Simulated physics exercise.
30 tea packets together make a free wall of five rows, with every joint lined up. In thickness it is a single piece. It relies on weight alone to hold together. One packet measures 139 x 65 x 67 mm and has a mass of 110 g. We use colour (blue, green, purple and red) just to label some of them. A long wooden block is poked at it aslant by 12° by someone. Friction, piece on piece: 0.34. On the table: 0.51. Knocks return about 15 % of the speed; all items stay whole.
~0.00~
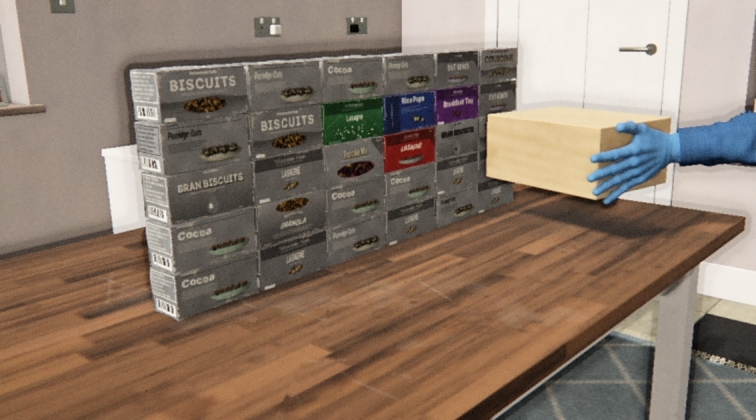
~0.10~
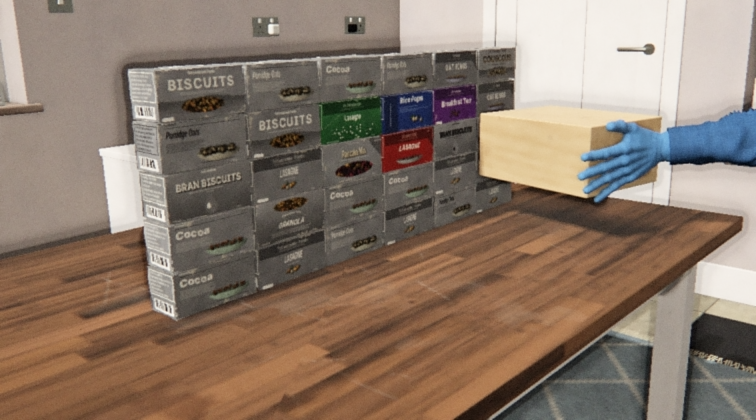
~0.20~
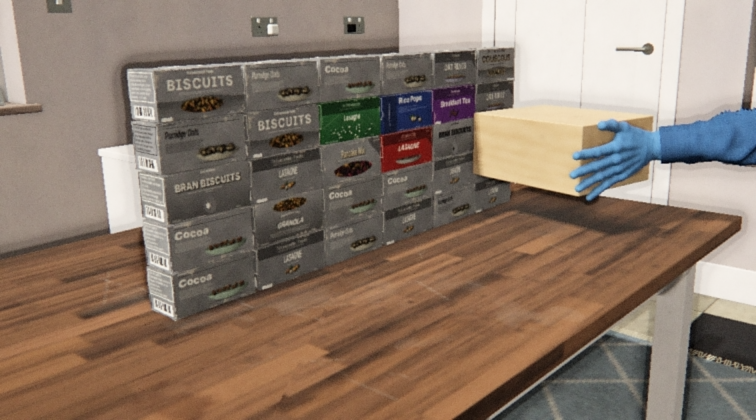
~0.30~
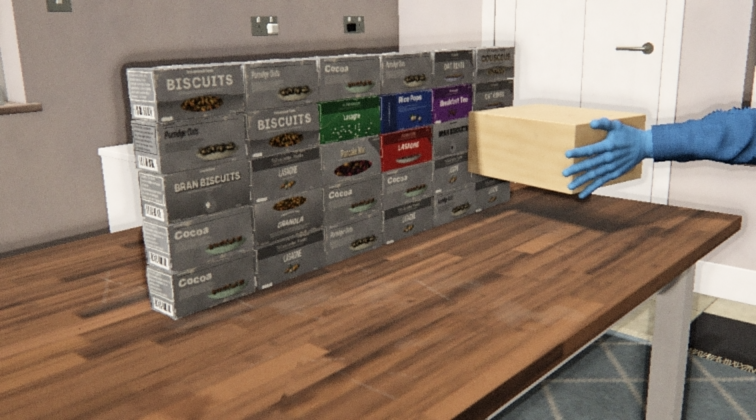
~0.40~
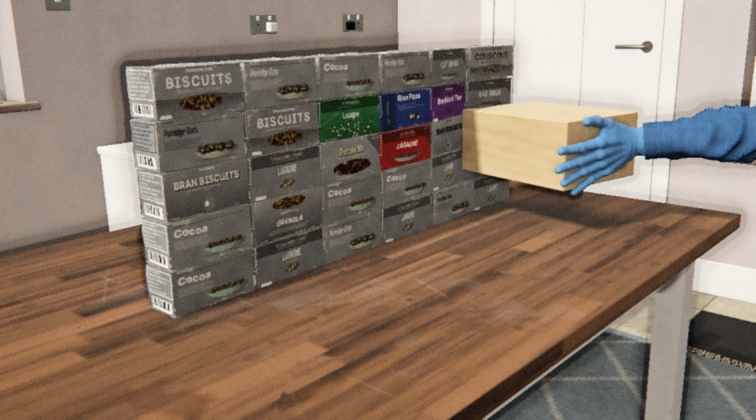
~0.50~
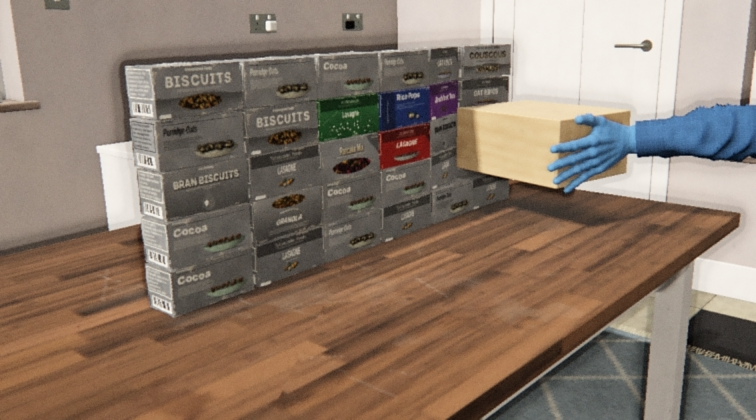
The footage shows a blue-gloved hand moving a pale wooden block leftward into the right side of a stacked wall of mostly grey packets on a table, slightly shifting several, including the purple one, while the wall remains standing.
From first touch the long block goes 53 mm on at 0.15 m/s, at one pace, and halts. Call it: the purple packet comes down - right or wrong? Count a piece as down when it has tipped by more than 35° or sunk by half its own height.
Right, it comes down.
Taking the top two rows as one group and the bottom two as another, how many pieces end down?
Top group: 4; bottom group: 2.
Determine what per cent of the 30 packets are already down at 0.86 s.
It's 0 percent at that point.
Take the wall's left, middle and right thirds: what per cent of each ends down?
I'd put it at 0 % left, 0 % middle and 80 % right.
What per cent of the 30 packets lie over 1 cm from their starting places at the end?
Shifted share: 25 %.
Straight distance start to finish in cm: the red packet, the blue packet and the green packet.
Here red ends up 0 centimetres away, blue 0 centimetres and green 0 centimetres.
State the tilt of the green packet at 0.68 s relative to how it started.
0°.
After 0.68 s, none of the 30 packets down, 8 disturbed; purple packet leaning 7°.
After 0.86 s, none of the 30 packets down, 8 disturbed; purple packet leaning 25°.
After 0.98 s, 8 of the 30 packets down; purple packet leaning 57°, 8 cm lower.
After 1.08 s, 8 of the 30 packets down; purple packet on its side.
At rest (1.5 s), 8 of the 30 packets down; purple packet on its side; red packet unmoved; blue packet unmoved. As the last picture would show them, middles, purple packet near (337, 186), red packet near (394, 144).
